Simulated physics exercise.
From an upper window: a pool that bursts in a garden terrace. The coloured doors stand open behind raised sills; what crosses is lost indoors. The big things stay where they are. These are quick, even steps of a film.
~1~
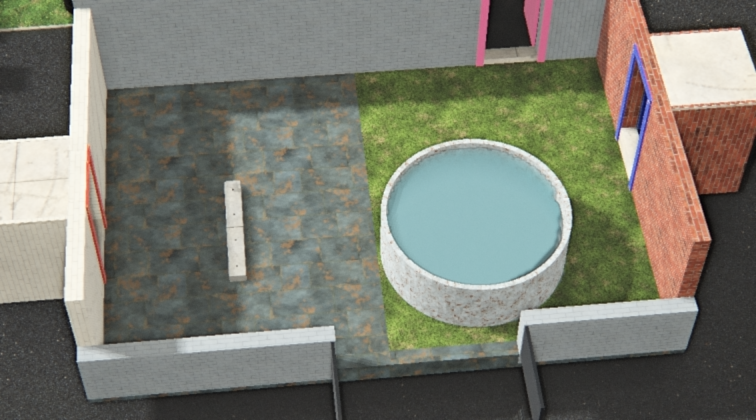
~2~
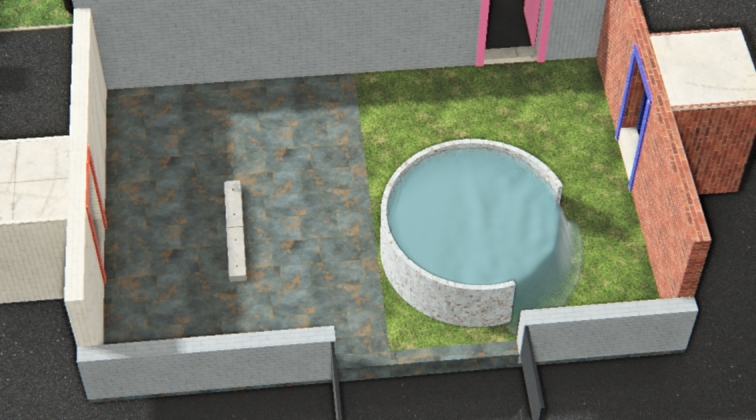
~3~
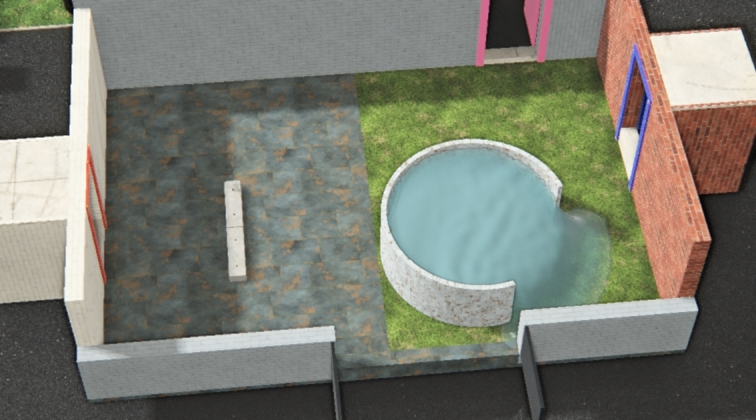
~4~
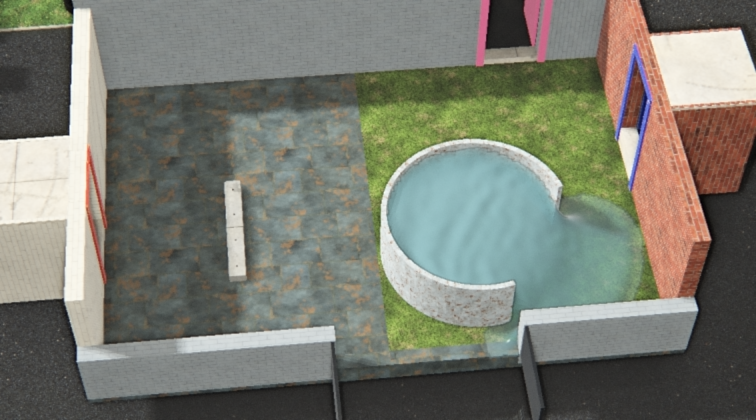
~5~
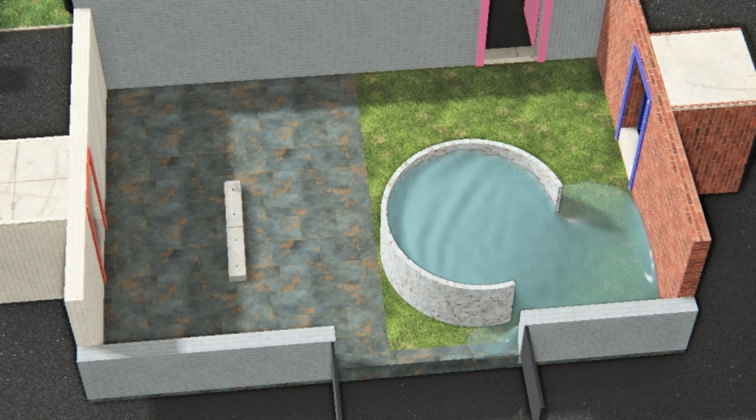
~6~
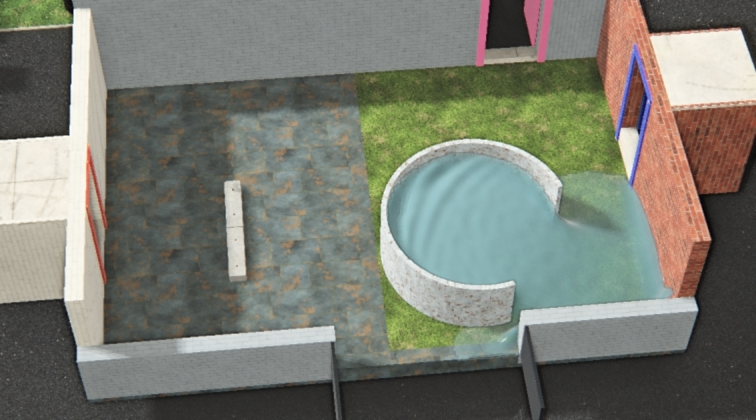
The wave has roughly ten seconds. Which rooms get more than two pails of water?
The blue door holds within the limit; the red door holds within the limit; the pink door floods.
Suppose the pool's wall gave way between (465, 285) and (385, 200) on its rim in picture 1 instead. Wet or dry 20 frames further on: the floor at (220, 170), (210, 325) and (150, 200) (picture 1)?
One after the other: Covered, awash, covered.
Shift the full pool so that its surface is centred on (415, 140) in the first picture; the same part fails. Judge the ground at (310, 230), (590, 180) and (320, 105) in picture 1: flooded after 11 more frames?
As listed: Dry, under water, not flooded.
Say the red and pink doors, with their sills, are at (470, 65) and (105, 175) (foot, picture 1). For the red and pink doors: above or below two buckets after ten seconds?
My reading: The red door lets less in, the pink door lets less in.
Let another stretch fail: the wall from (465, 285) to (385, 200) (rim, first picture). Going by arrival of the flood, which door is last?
It is the blue one.
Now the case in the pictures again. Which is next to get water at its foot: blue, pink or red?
The door marked blue.
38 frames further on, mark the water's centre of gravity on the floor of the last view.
Near (487, 203).
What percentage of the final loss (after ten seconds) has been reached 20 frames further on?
Close to 40 %.
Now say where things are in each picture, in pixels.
The first picture shows still water in the round pool at (476, 215).
In the second picture, the front is at a hidden place, out from the gap at (557, 267).
In the third picture, water pours out at (557, 269) and has run to (591, 216).
In the fourth picture, the front is at (604, 202), out from the gap at (556, 271).
In the fifth picture, the front is at (630, 197), out from the gap at (556, 272).
In the sixth picture, the front is at (625, 179), out from the gap at (556, 272).
A moment on, water covers 15 % of the floor; the blue door wet at the sill, nothing in, the red door not reached, the pink door not reached.
Next, water covers 25 % of the floor; the blue door wet at the sill, nothing in, the red door not reached, the pink door not reached.
Then, water covers 45 % of the floor; the blue door wet at the sill, nothing in, the red door not reached, the pink door over two buckets in.
Later, water covers 70 % of the floor; the blue door wet at the sill, nothing in, the red door not reached, the pink door far over two buckets in.
In the end, water covers 95 % of the floor; the blue door wet at the sill, nothing in, the red door wet at the sill, nothing in, the pink door far over two buckets in.
